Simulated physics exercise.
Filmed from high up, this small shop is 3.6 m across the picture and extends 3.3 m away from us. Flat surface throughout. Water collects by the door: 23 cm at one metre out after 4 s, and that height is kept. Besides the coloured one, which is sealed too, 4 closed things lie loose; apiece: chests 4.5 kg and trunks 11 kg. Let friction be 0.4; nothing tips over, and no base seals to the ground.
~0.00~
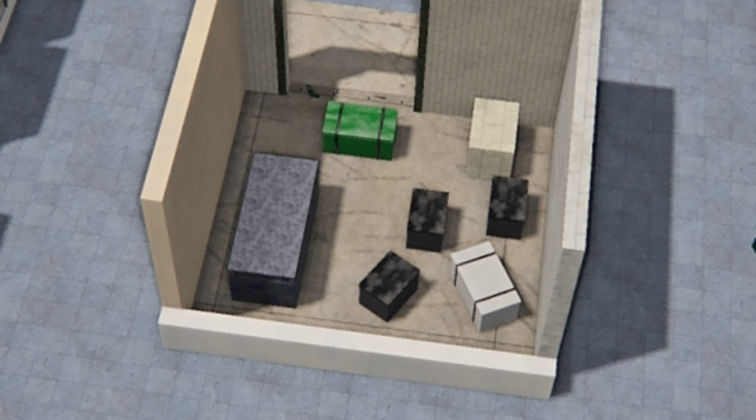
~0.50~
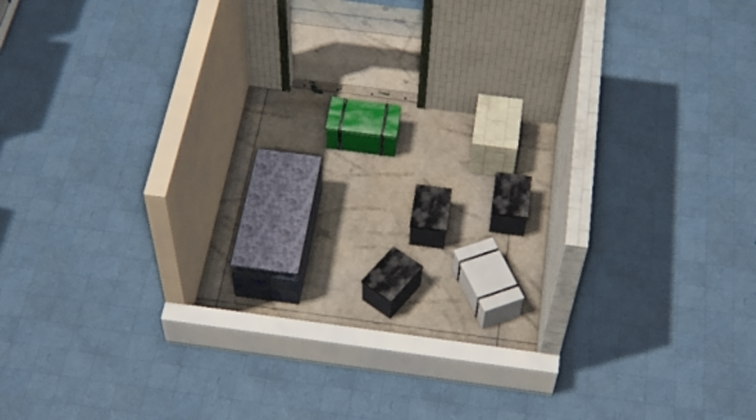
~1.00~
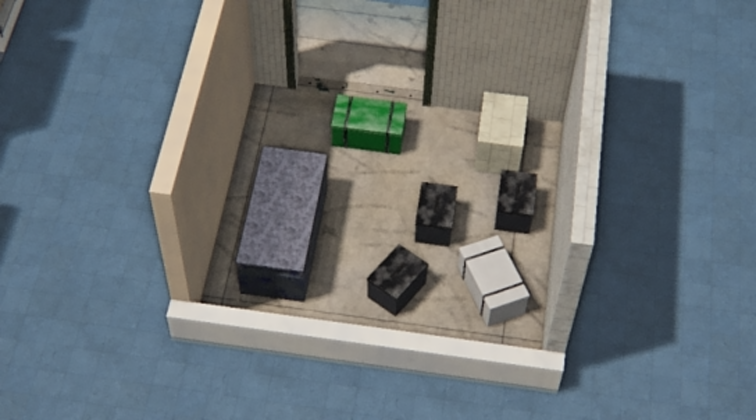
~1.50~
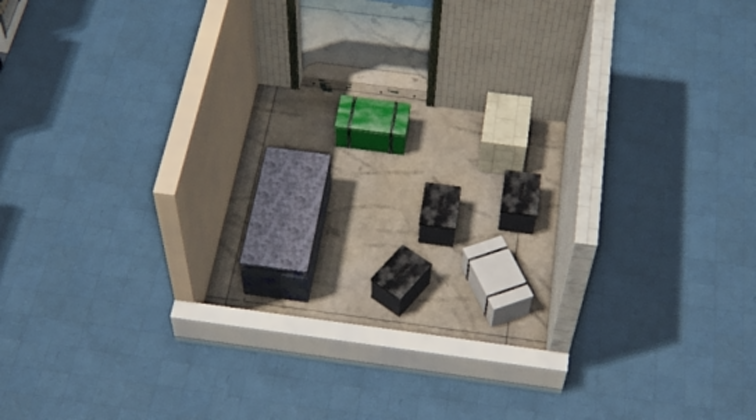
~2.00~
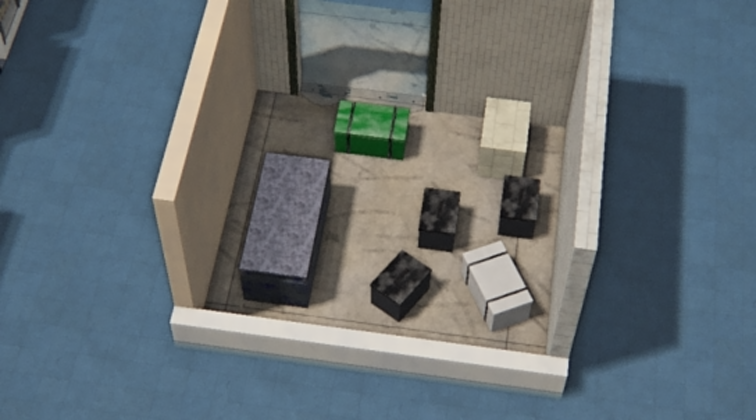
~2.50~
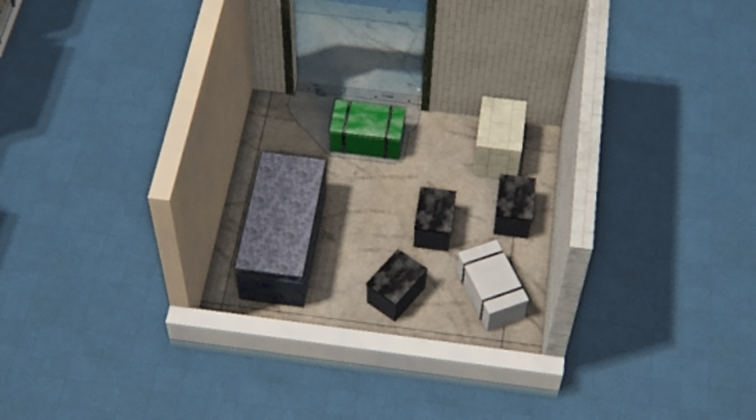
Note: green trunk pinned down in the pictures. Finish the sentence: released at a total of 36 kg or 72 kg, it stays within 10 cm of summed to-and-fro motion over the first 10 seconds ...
... with neither total.
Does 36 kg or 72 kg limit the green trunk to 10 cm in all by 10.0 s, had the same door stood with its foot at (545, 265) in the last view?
Okay, so only the heavy mass does.
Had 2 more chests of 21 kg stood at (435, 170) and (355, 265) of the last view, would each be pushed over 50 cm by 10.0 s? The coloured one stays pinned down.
Results: Threshold exceeded; threshold not reached.
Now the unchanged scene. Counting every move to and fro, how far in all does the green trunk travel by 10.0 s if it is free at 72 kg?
Roughly 100 centimetres.
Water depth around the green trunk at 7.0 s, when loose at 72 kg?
11 cm, roughly.
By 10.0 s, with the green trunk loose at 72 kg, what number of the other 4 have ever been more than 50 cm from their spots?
All told, that gives 2.
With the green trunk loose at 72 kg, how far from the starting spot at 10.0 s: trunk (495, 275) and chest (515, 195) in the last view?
In turn: 40 cm, 30 cm.
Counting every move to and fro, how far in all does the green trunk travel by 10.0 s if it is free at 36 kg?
Path length near 300 cm.
After 3.5 s the green trunk would be 20 cm from its start with 36 kg and 0 cm from its start with 72 kg; 7 cm of water round it then.
After 4.5 s the green trunk would be 76 cm from its start with 36 kg and 8 cm from its start with 72 kg; 8 cm of water round it then.
After 7.0 s the green trunk would be 216 cm from its start with 36 kg and 33 cm from its start with 72 kg; 11 cm of water round it then.
After 10.0 s the green trunk would be 212 cm from its start with 36 kg and 98 cm from its start with 72 kg; 15 cm of water round it then.
